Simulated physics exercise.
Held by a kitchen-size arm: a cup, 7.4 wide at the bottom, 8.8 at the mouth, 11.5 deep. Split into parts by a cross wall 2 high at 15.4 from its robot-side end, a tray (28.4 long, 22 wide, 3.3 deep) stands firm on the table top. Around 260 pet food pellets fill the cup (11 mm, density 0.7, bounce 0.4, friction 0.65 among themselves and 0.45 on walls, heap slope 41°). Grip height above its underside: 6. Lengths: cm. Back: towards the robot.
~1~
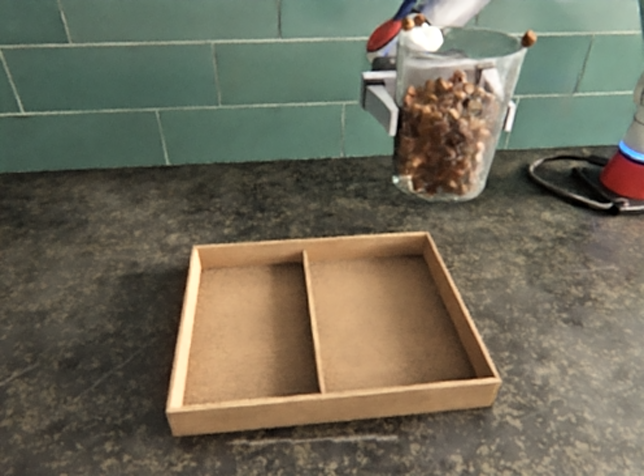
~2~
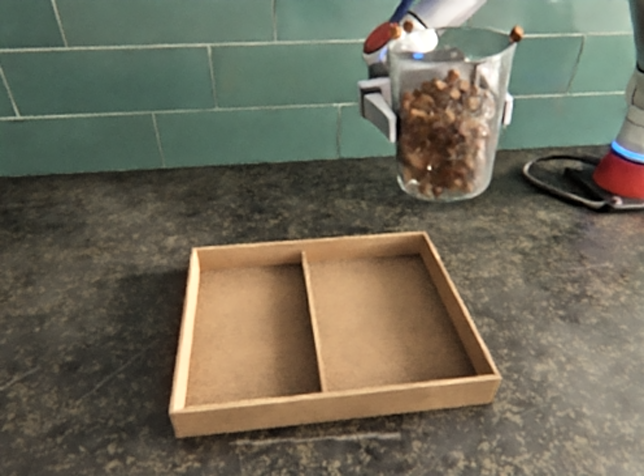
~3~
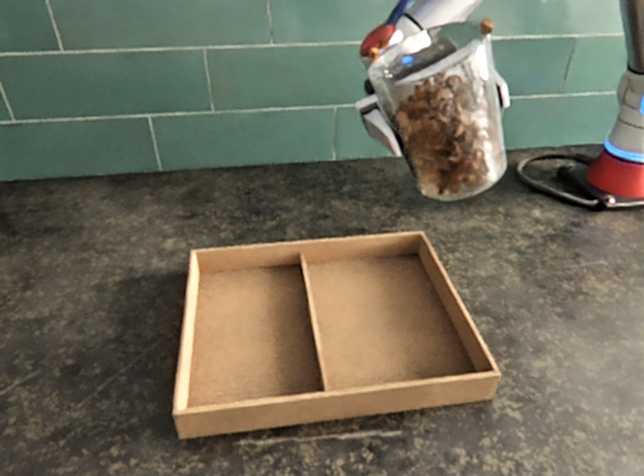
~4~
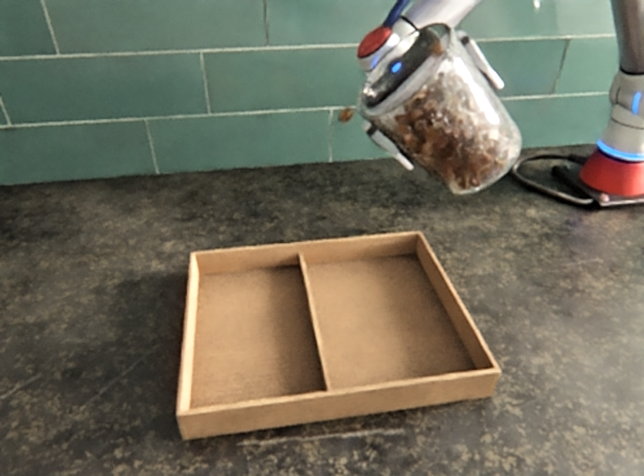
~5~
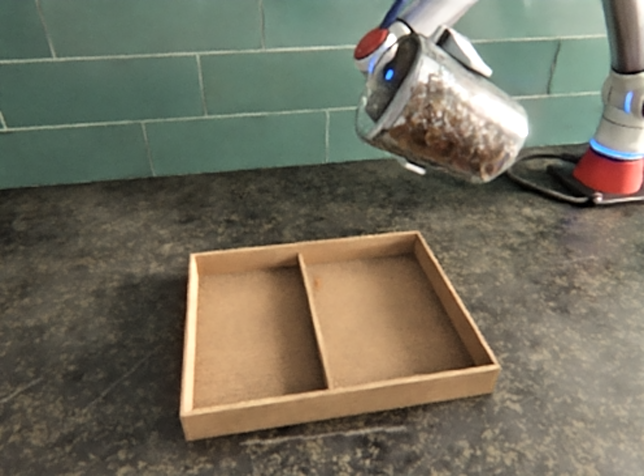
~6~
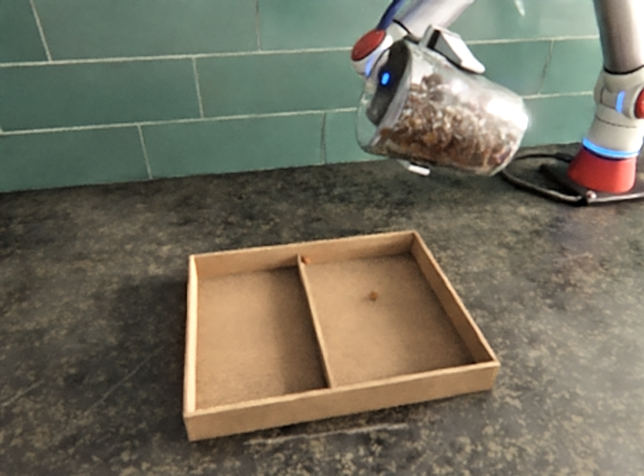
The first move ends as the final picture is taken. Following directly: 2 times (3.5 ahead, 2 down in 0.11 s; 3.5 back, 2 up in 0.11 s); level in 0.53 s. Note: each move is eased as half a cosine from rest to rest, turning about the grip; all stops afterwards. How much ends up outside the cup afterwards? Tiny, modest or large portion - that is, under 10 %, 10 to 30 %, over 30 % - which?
A tiny portion.
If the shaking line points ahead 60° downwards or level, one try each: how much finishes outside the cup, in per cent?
Roughly 0 per cent, then 20 per cent.
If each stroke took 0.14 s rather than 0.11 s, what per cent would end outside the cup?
It would be some 0 %.
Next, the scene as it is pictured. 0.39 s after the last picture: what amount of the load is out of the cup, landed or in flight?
5 %.
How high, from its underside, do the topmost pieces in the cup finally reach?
11.5 cm.
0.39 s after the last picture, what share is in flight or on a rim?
It amounts to roughly 1 in a hundred.
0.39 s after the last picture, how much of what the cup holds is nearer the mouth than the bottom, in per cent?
Around 40 in a hundred.
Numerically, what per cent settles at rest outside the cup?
Close to 5 in a hundred.
Then, 0.39 s later, tilted 69° forward, highest piece 24 above the table; 247 in the cup, 5 in the far-side part, 4 in the robot-side part, 2 in flight or on a rim.
Then, 0.78 s later, tilted 20° forward, highest piece 28 above the table; 241 in the cup, 9 in the far-side part, 8 in the robot-side part.
Then, 1.17 s later, level, highest piece 29 above the table; 241 in the cup, 9 in the far-side part, 8 in the robot-side part.
Then, 2.22 s later, level, highest piece 29 above the table; 241 in the cup, 9 in the far-side part, 8 in the robot-side part.
At rest, 241 in the cup, 9 in the far-side part, 8 in the robot-side part. That is 7 % outside the cup.
